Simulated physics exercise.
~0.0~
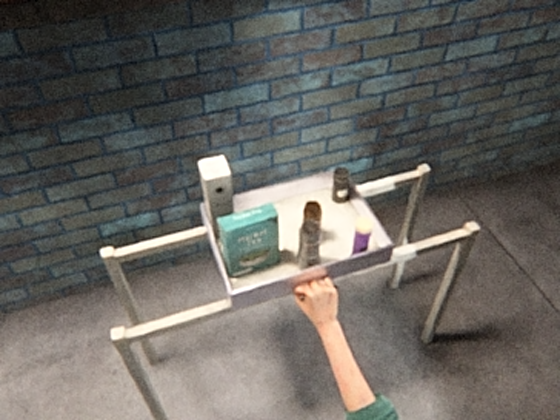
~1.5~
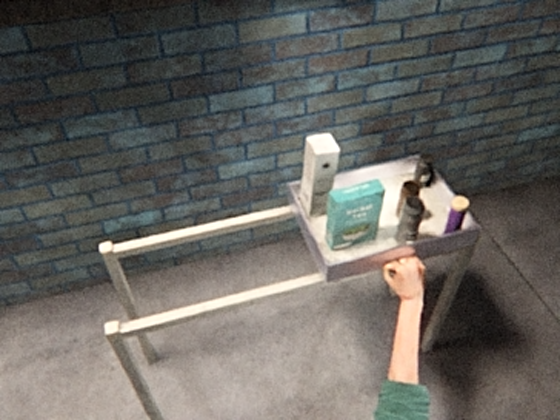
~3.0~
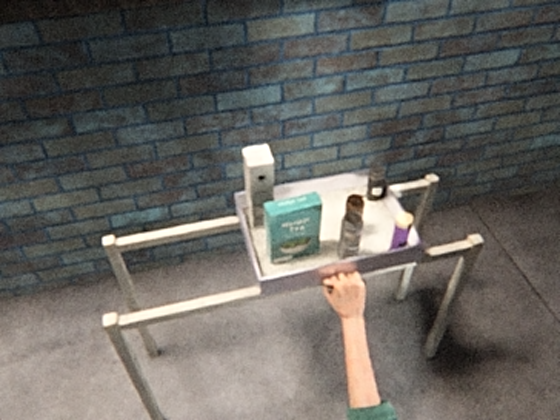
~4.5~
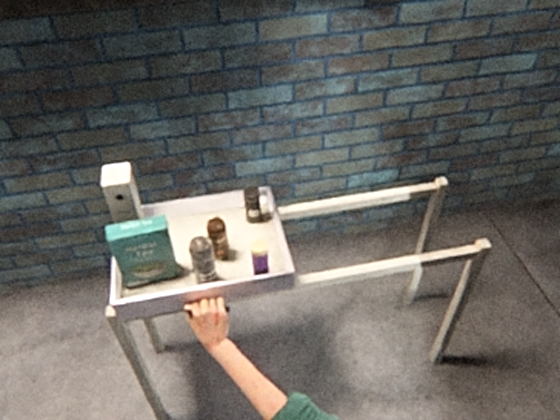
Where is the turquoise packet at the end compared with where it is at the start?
At the start the turquoise packet stands near the middle of the rail stand, and at the end it is well to the left, over the left end of the stand, still upright in the tray.
